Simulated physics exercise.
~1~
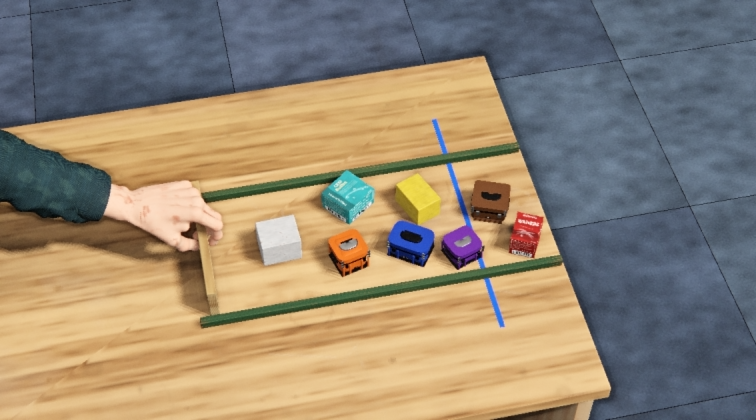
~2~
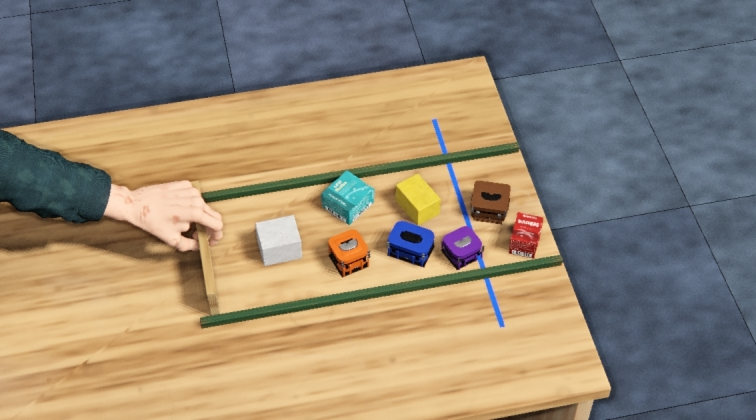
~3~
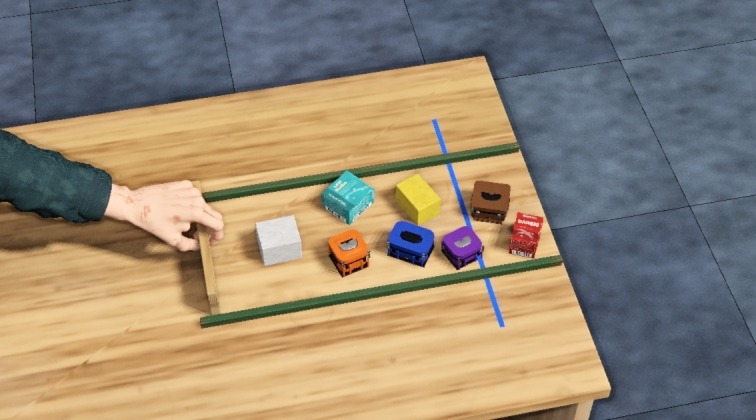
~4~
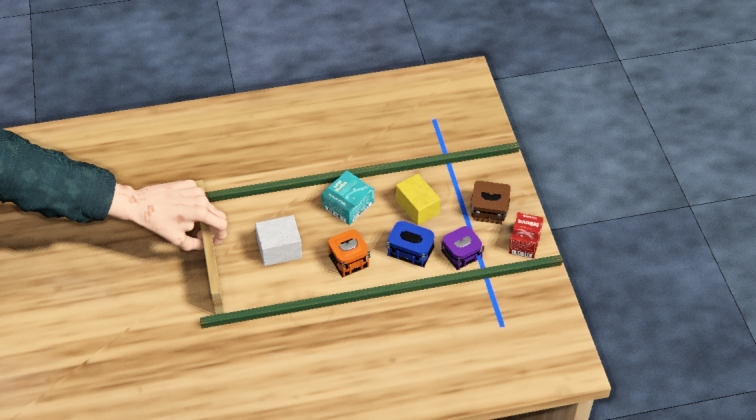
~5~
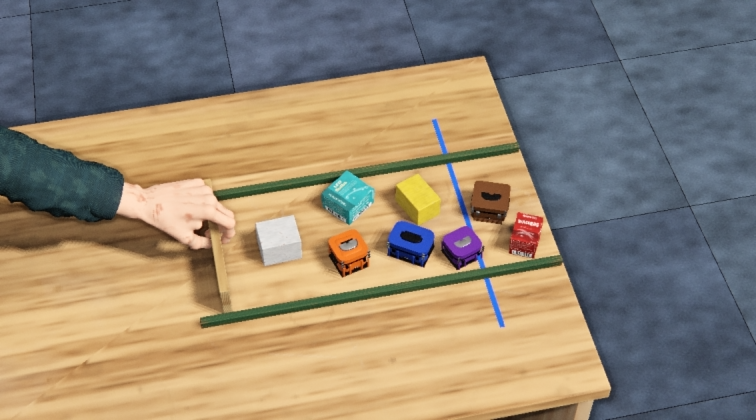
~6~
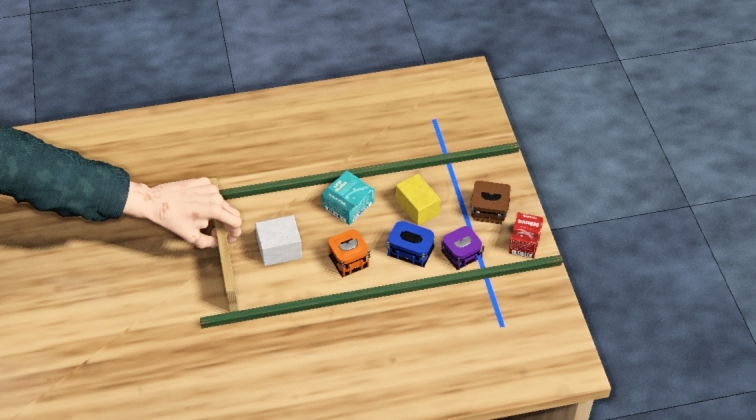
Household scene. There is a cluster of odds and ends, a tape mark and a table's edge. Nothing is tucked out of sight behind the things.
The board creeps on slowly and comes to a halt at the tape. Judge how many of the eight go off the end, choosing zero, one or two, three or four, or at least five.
Three to four tumble.
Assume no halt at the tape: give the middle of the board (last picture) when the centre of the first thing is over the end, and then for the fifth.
Earlier crossing: About (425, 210); later crossing: About (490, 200).
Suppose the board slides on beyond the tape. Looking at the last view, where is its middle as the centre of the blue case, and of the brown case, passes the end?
(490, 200) and then (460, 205), give or take.
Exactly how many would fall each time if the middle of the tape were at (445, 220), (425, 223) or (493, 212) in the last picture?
1, 0, 5.
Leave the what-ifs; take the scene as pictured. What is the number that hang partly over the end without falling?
Count: 0.
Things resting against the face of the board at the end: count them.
3 of them.
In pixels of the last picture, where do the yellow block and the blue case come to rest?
Yellow block at (511, 185), blue case at (528, 235).
Soon after, none off yet; red box at rest near (526, 236); brown case at rest near (490, 202); purple case at rest near (464, 248).
By the end, the number that fall off is three or four; fallen, purple case, brown case and red box.
